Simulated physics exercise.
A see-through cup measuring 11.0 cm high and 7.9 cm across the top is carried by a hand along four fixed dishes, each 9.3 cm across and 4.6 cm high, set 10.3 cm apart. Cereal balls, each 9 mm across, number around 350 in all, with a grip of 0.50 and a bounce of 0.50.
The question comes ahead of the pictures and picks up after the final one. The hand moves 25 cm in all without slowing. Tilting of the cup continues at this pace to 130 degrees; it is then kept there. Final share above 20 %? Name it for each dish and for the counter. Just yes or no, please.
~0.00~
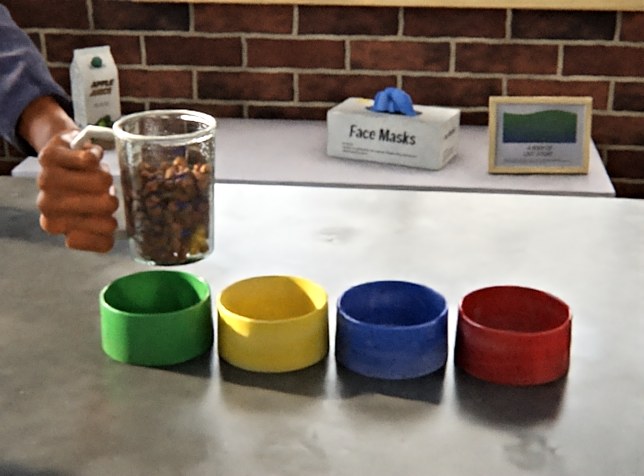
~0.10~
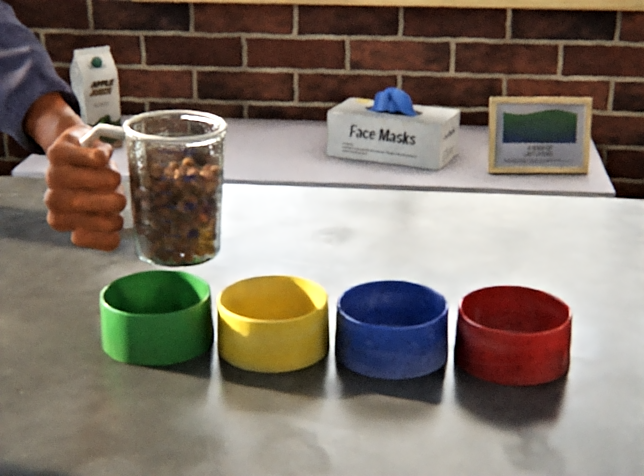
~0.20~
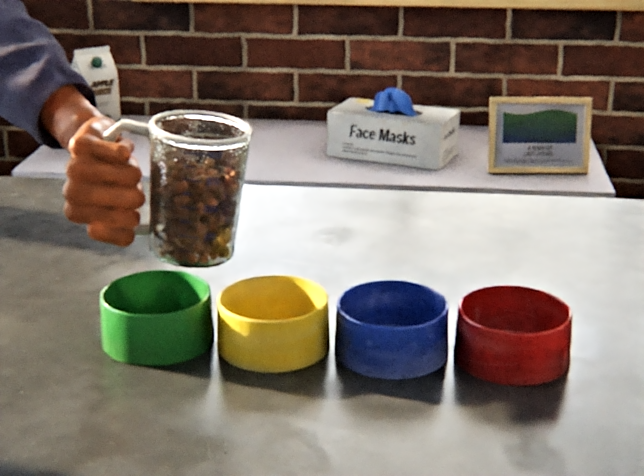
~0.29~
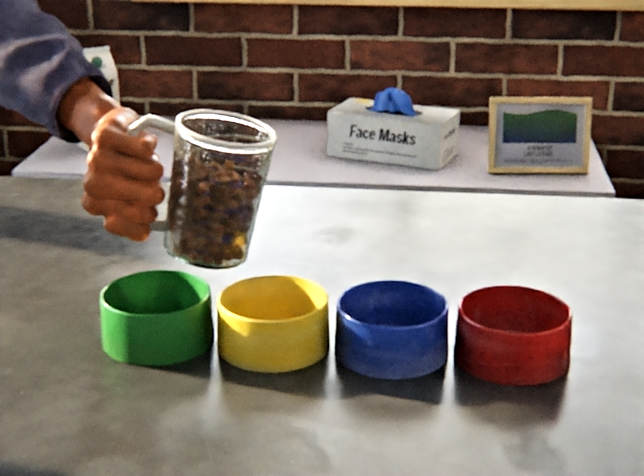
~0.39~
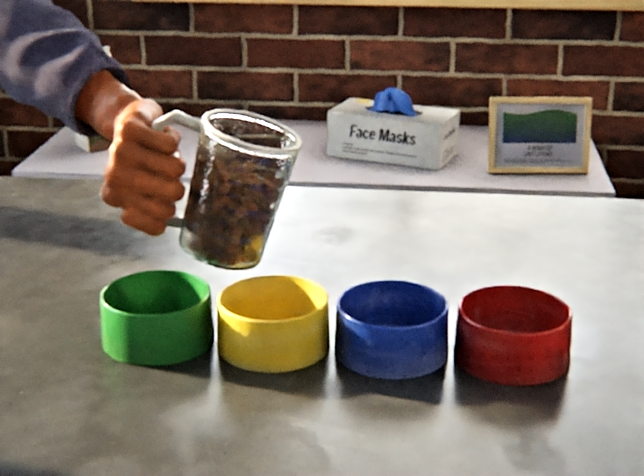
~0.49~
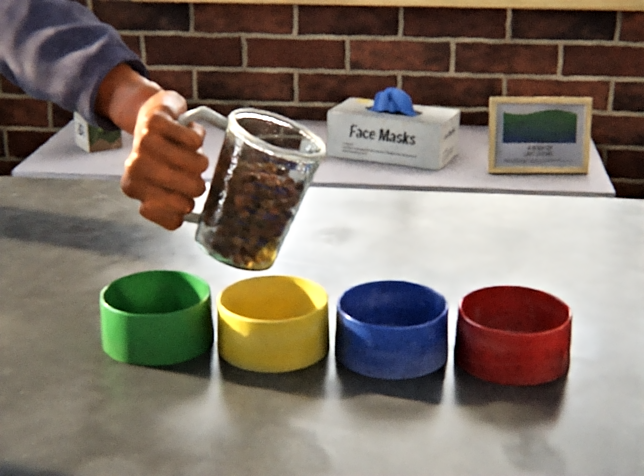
In short: Red yes, blue no, green no, yellow no, counter no.
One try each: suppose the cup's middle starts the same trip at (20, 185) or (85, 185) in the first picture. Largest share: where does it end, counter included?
Blue, then red.
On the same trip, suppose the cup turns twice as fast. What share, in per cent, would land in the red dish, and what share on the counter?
Red: 90, counter: 10.
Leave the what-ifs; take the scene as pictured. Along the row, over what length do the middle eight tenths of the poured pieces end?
It spans about 8 centimetres along the dishes.
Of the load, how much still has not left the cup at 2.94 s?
About 0 percent.
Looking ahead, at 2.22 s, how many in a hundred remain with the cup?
Around 95 per cent of the load.
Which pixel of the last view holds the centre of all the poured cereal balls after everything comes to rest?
In the last view, approximately (524, 331).
After 1.53 s, tilt 71 degrees; cup holds 100 %.
After 2.22 s, tilt 105 degrees; cup holds 95 %, red 5 %.
After 2.94 s, tilt 130 degrees; cup holds 0 %, red 85 %.
By 3.4 s all is still; red 85 %, blue 0 %, green 0 %, yellow 0 %, counter 15 %.
